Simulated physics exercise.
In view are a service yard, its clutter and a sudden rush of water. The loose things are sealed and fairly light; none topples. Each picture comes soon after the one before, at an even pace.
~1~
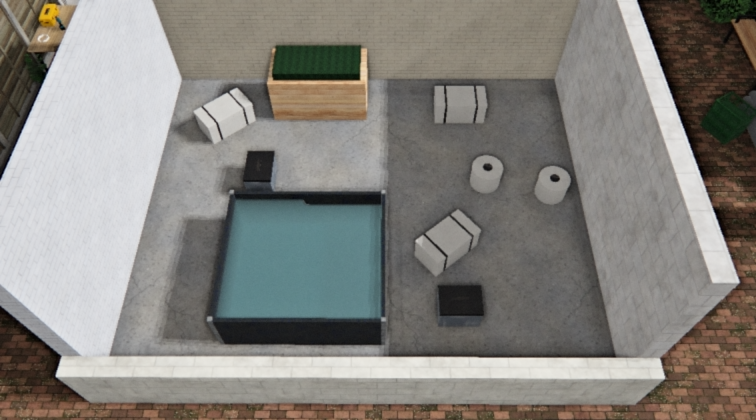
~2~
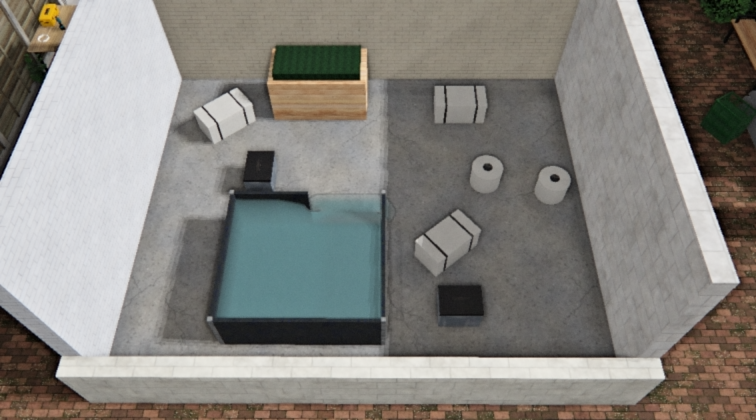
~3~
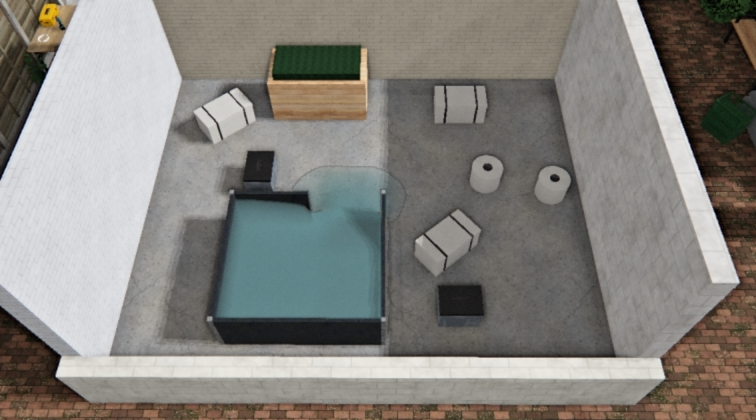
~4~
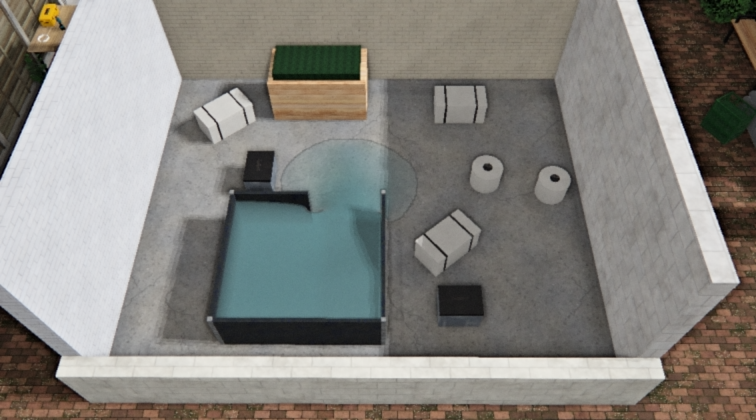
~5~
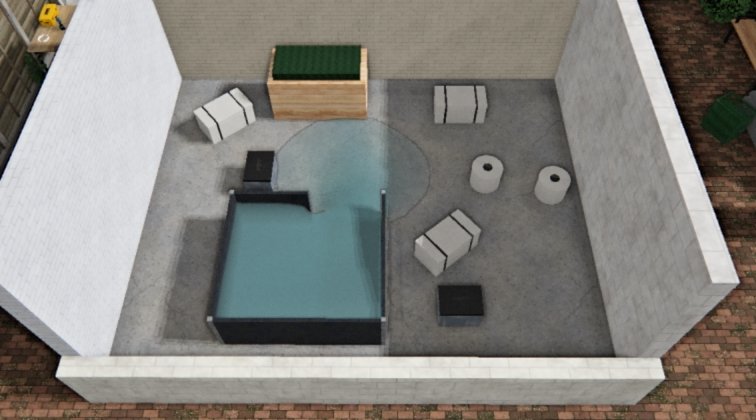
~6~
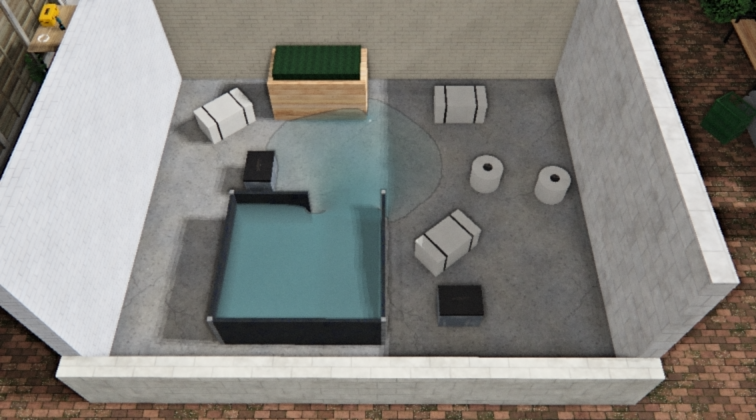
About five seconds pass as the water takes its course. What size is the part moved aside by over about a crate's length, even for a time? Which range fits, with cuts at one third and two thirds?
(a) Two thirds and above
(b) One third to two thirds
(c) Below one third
One third to two thirds (b).
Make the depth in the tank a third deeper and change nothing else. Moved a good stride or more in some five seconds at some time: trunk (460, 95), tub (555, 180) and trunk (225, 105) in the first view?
Respectively, gets that far, gets that far, gets that far.
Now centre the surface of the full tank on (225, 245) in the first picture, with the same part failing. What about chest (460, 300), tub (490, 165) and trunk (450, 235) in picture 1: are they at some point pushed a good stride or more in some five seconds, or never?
Taking them in turn: Kept near its start; got sent well off; kept near its start.
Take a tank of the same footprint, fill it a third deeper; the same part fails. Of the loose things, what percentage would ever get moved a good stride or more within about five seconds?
My estimate is around 60 percent.
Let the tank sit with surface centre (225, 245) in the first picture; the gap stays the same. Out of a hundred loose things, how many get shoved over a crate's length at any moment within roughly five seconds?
Close to 70 in a hundred.
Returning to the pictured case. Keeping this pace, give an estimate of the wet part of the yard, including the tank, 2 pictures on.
30 per cent.
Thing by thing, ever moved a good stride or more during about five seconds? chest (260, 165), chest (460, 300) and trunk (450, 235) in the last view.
Short of that, short of that, short of that.
A moment on, 0 of 7 are well off their spots; 0 afloat.
Next, 1 of 7 are well off their spots; 0 afloat.
Later, 2 of 7 are well off their spots; 1 afloat.
In the end, 4 of 7 are well off their spots, and 4 have been at some point; 2 afloat.
